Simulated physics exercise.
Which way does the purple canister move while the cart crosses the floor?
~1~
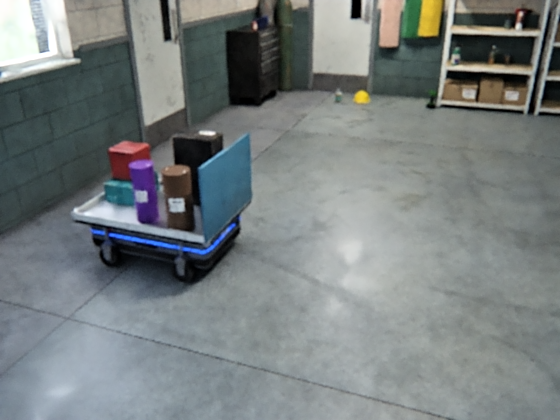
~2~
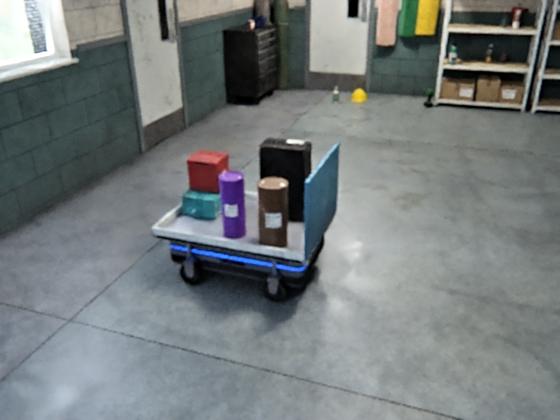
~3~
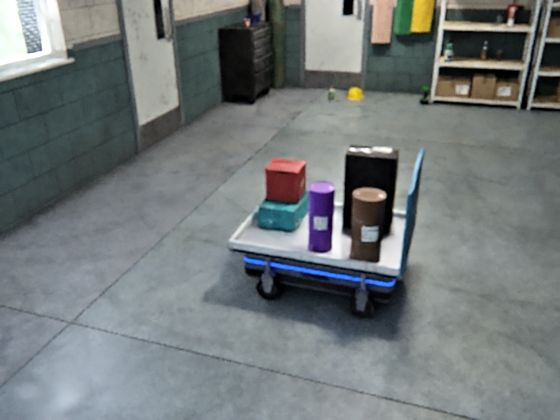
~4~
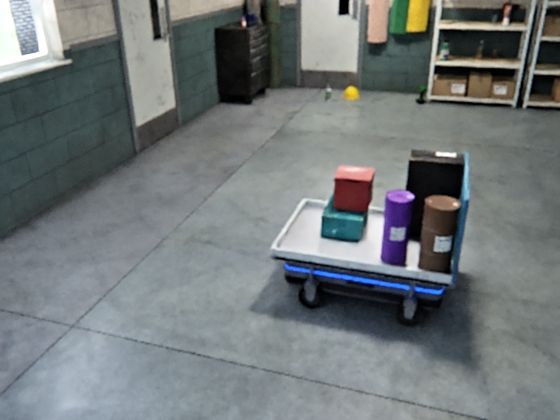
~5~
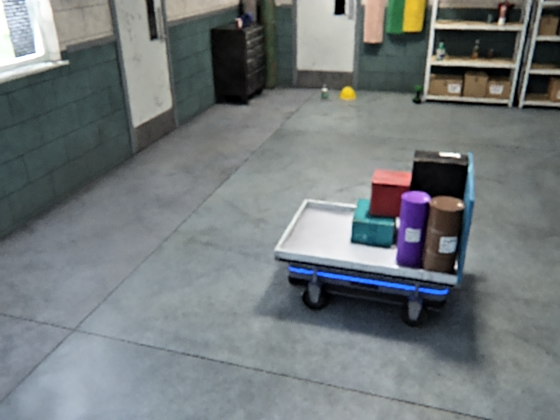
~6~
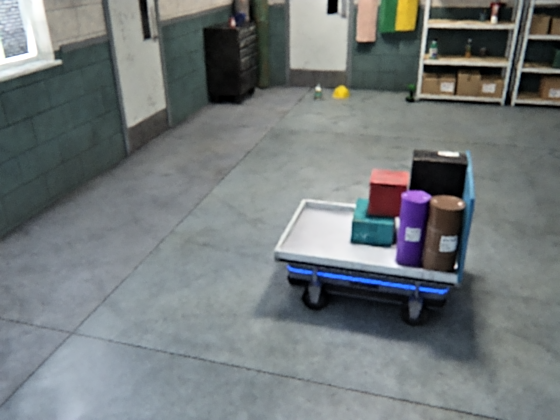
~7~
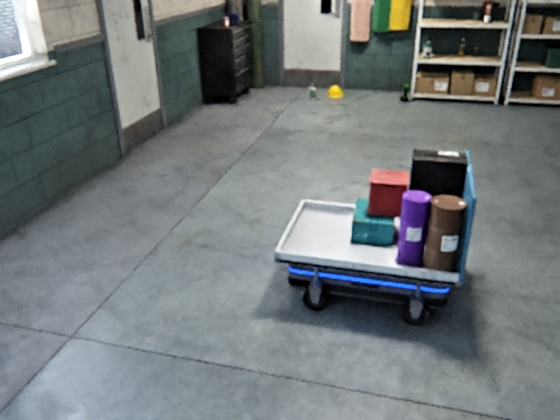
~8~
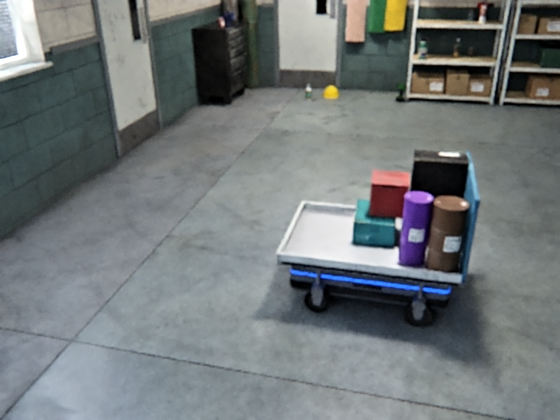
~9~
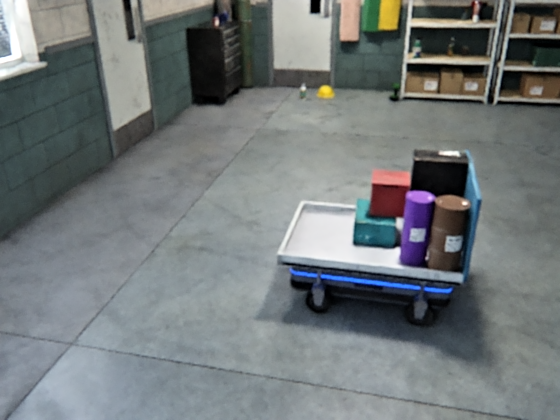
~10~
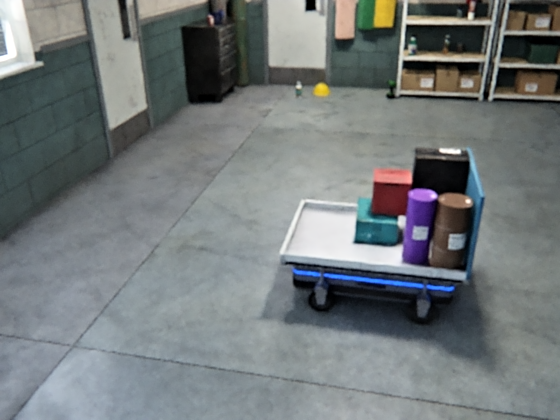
The purple canister moves to the right, riding on the cart and also sliding toward the blue board as the cart comes to a stop.
